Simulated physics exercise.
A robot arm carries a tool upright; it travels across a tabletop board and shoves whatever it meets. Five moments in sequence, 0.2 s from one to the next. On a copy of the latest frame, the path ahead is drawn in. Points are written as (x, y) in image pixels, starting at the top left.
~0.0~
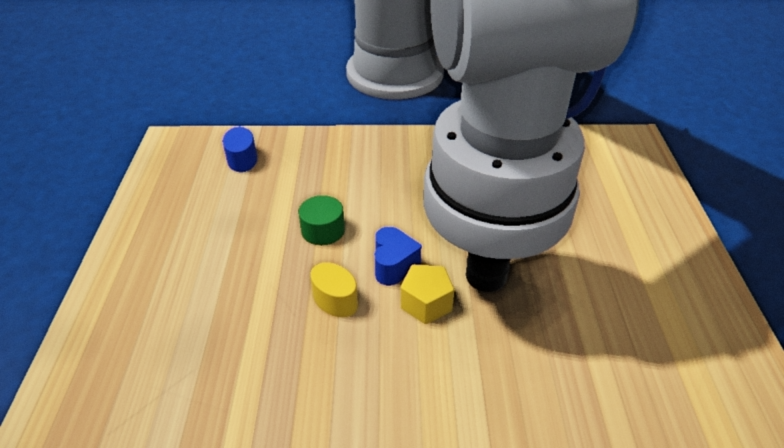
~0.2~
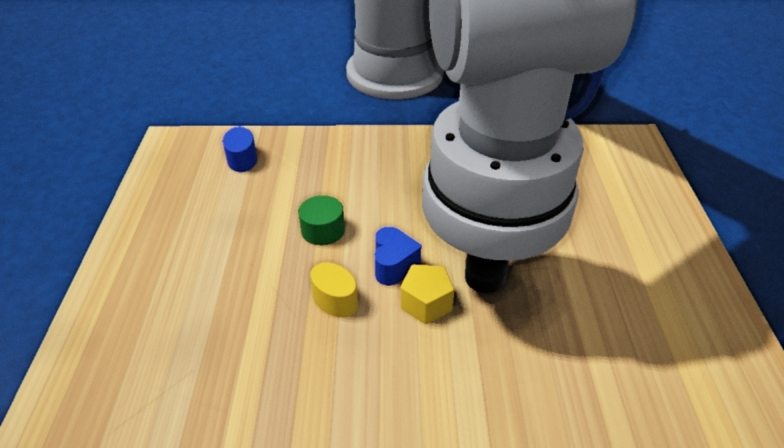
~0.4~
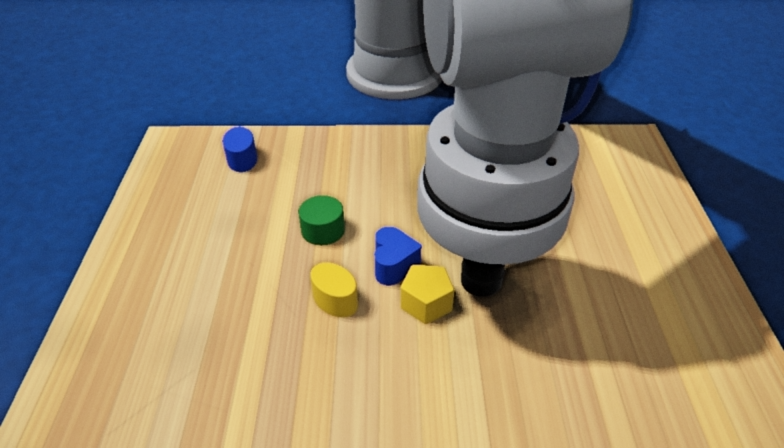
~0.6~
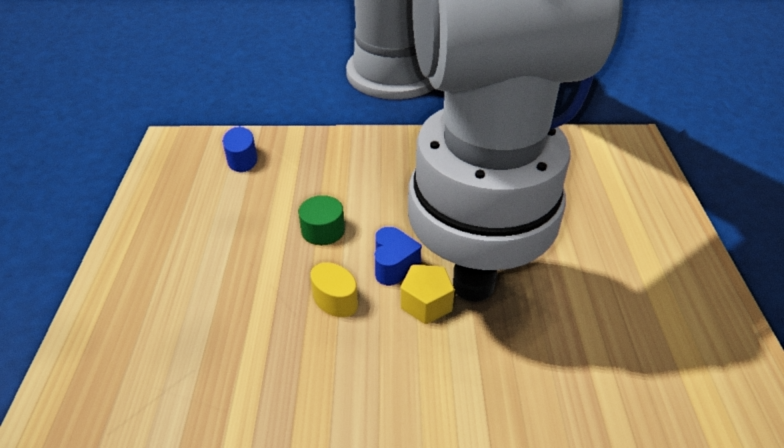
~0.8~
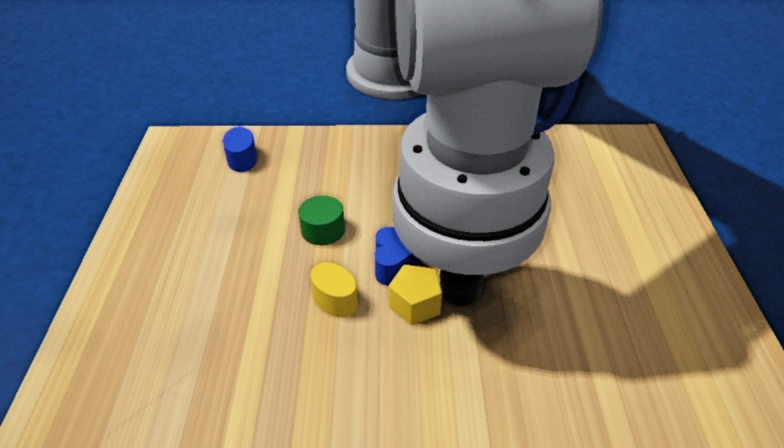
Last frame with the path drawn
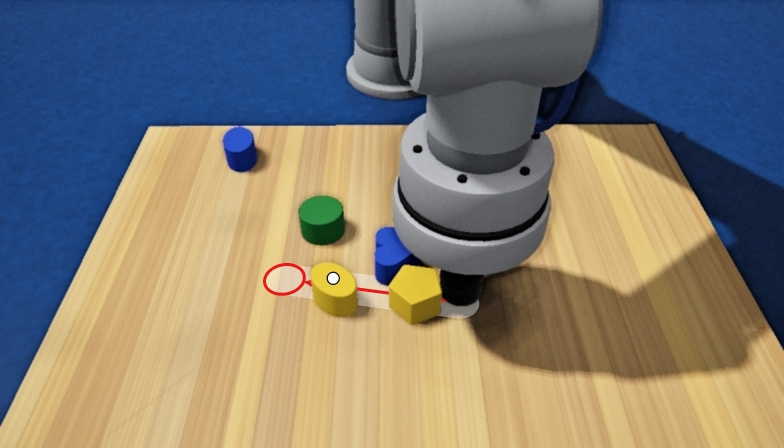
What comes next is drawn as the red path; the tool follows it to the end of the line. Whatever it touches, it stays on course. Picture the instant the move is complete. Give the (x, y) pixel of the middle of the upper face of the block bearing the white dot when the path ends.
Final place: (252, 287).
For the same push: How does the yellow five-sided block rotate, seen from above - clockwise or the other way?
Spin direction: Counter-clockwise.
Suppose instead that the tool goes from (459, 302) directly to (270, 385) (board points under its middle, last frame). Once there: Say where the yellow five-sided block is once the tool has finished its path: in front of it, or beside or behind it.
I predict the tool has moved past it.
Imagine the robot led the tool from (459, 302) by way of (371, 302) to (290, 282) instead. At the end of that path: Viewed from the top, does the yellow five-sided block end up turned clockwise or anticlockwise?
If we look at it from overhead, the yellow five-sided block pivots counter-clockwise.
The drawn path runs from (459, 302) to (284, 279); the dot is on the yellow oval.
On the path given first. One third of the way, tool at (397, 284); yellow oval at (312, 279), turned 40° clockwise; blue heart at (389, 243), turned 15° clockwise; yellow five-sided block at (354, 287), turned 35° anticlockwise.
Two thirds of the way, tool at (339, 276); yellow oval at (270, 284), turned 85° clockwise; blue heart at (380, 240), turned 50° clockwise; yellow five-sided block at (311, 294), turned 65° anticlockwise.
At the end, tool at (283, 268); green cylinder not moved; yellow oval at (252, 287), turned 45° clockwise; blue heart at (380, 240), turned 50° clockwise; yellow five-sided block at (307, 296), turned 70° anticlockwise.
